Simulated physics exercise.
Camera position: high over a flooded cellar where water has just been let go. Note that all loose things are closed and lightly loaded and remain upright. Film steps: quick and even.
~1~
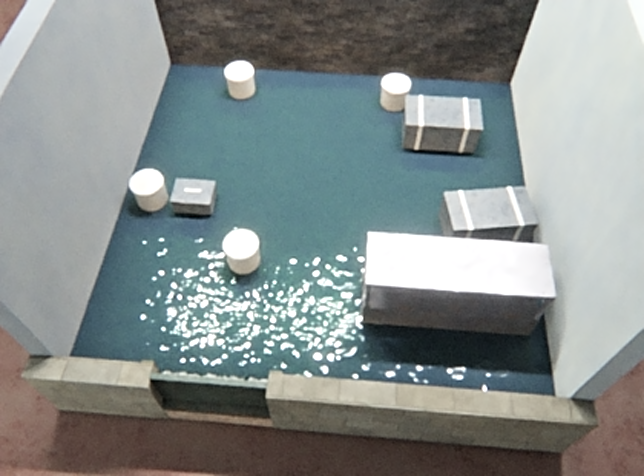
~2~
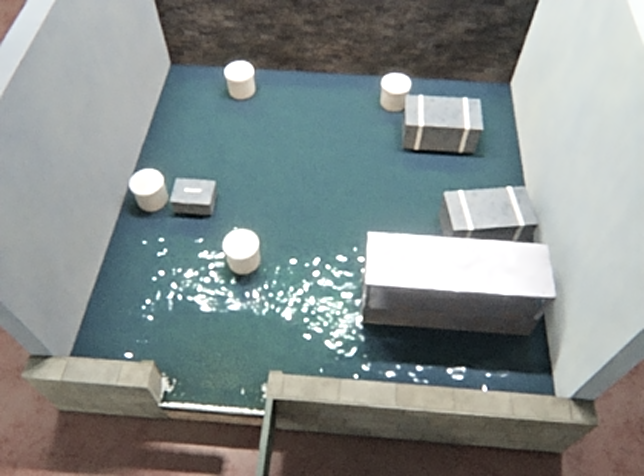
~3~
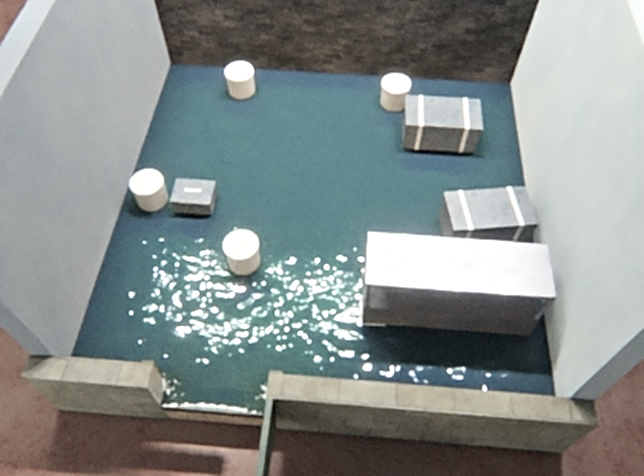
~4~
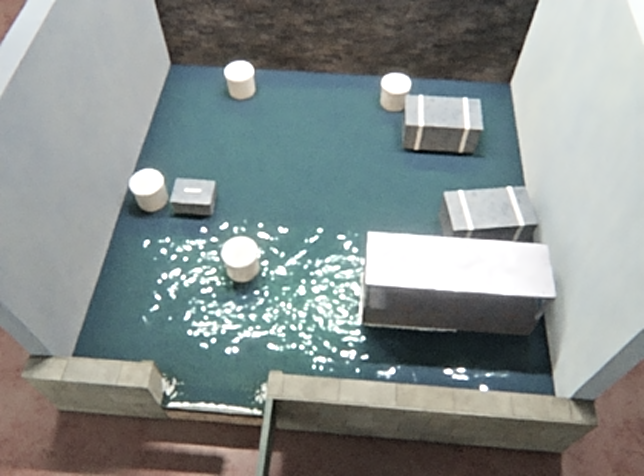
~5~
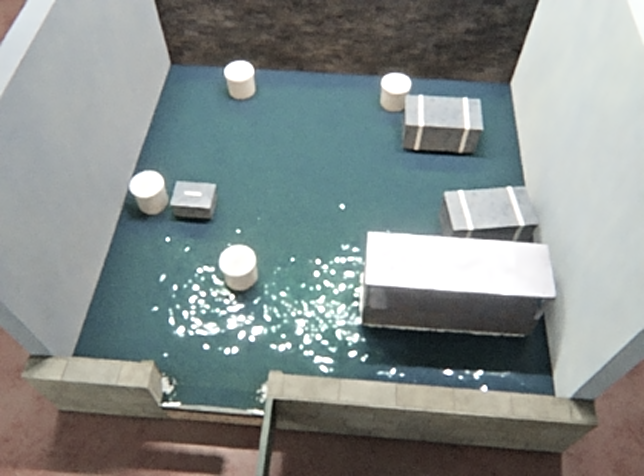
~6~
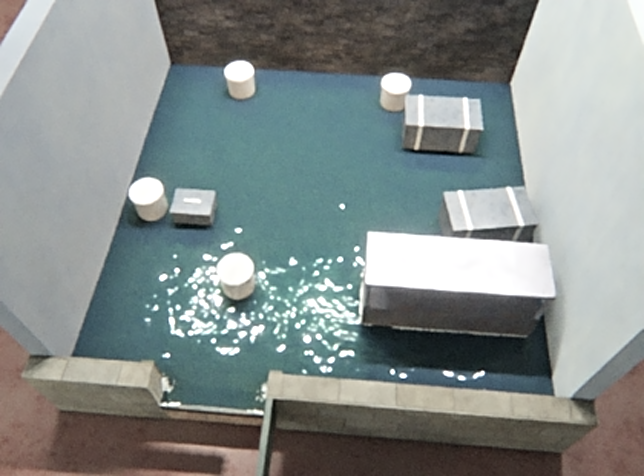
In this clip, seen from above, a gate in the low front wall of a flooded cellar swings open, glints shift on the water, and a white pail drifts slightly toward the wall, followed by slight movement of a small grey tote.
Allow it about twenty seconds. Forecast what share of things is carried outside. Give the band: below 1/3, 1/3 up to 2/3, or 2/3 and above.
The fraction is going to land in the middle band.
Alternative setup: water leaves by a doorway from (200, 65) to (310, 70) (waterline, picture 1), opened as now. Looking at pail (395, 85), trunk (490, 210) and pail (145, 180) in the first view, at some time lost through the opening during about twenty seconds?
Result, in listed order: Exited / retained / exited.
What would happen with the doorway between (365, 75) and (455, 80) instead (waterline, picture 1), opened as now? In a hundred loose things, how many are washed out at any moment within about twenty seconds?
Roughly 60 in a hundred.
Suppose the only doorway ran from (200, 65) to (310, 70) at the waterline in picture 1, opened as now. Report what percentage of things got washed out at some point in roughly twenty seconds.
Roughly 90 %.
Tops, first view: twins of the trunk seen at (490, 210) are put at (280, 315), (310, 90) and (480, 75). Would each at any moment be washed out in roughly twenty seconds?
In order, the first is escaping, the second never leaving, the third never leaving.
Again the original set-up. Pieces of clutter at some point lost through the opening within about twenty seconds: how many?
I make it 3.
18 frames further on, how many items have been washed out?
2.
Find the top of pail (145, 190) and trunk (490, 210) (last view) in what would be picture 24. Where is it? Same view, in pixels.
The first should be around (126, 296) and the second around (466, 226).
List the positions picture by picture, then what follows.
In the first picture, a pail at (241, 244) floats; a tote at (193, 191), afloat; 0 of 7 have shifted.
In the second picture, a pail at (241, 244), afloat; a tote at (193, 191) floats; 0 of 7 have shifted.
In the third picture, a pail at (241, 244) floats; a tote at (193, 191), afloat; 0 of 7 have shifted.
In the fourth picture, a pail at (240, 252) floats, close to its start; a tote at (193, 191), afloat; 1 of 7 have shifted.
In the fifth picture, a pail at (237, 260) floats, close to its start; a tote at (193, 194), afloat; 1 of 7 have shifted.
In the sixth picture, a pail at (235, 269) floats, close to its start; a tote at (193, 202) floats, close to its start; 3 of 7 have shifted.
A moment on, 0 of 7 are out; 7 afloat.
Next, 2 of 7 are out; 5 afloat.
Later, 3 of 7 are out; 4 afloat.
In the end, 3 of 7 are out; 4 afloat.
